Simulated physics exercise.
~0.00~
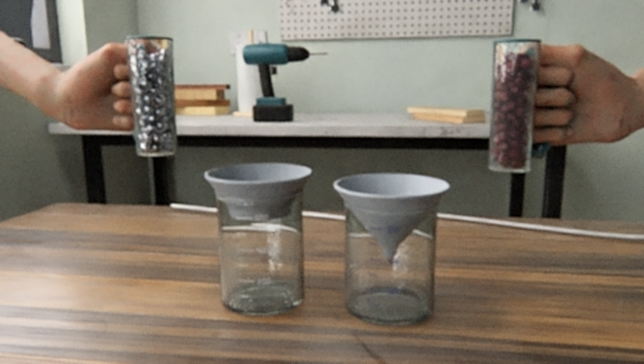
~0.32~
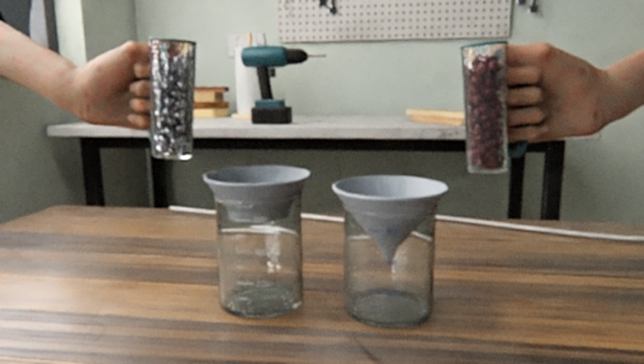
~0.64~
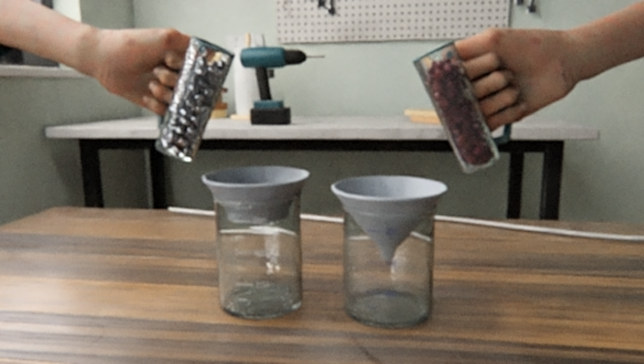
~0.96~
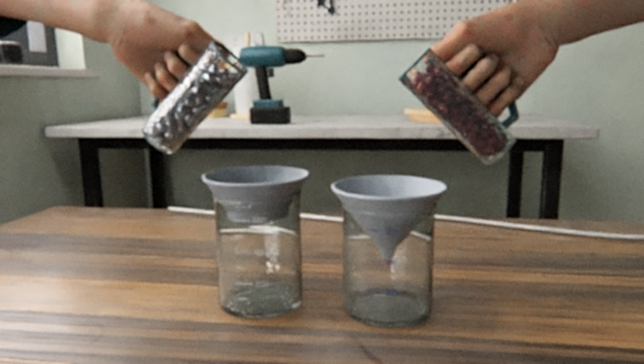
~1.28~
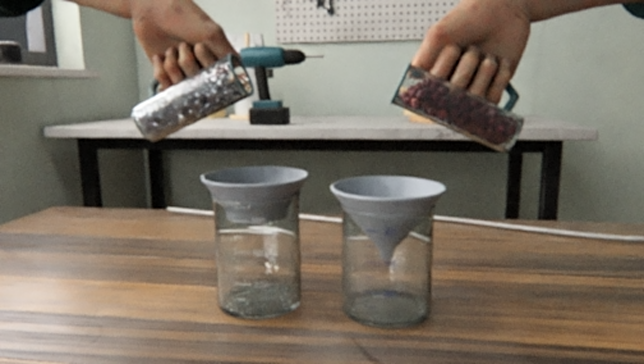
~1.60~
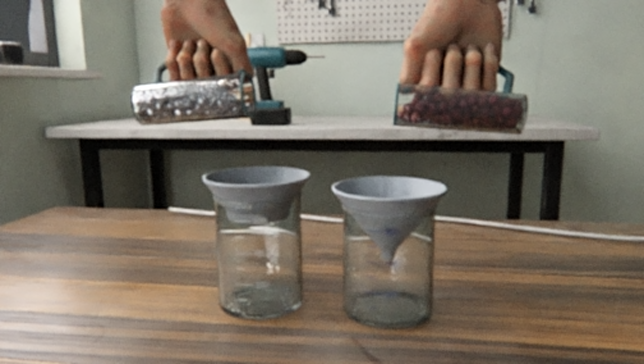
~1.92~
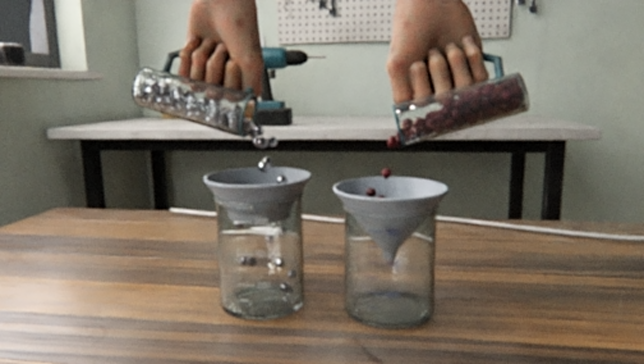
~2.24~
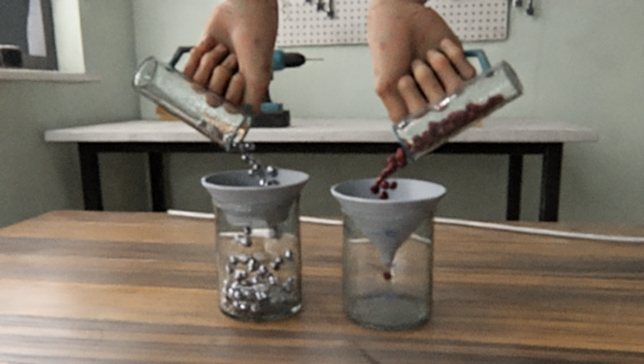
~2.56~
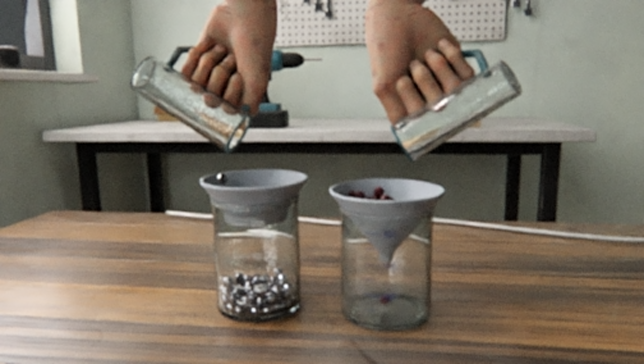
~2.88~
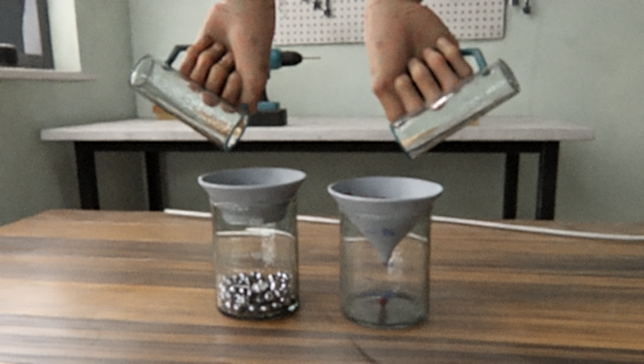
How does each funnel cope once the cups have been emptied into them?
The left funnel lets all its silver beads through into the jar. The right one jams, holding back nearly all of the red beads and leaving its jar almost empty.
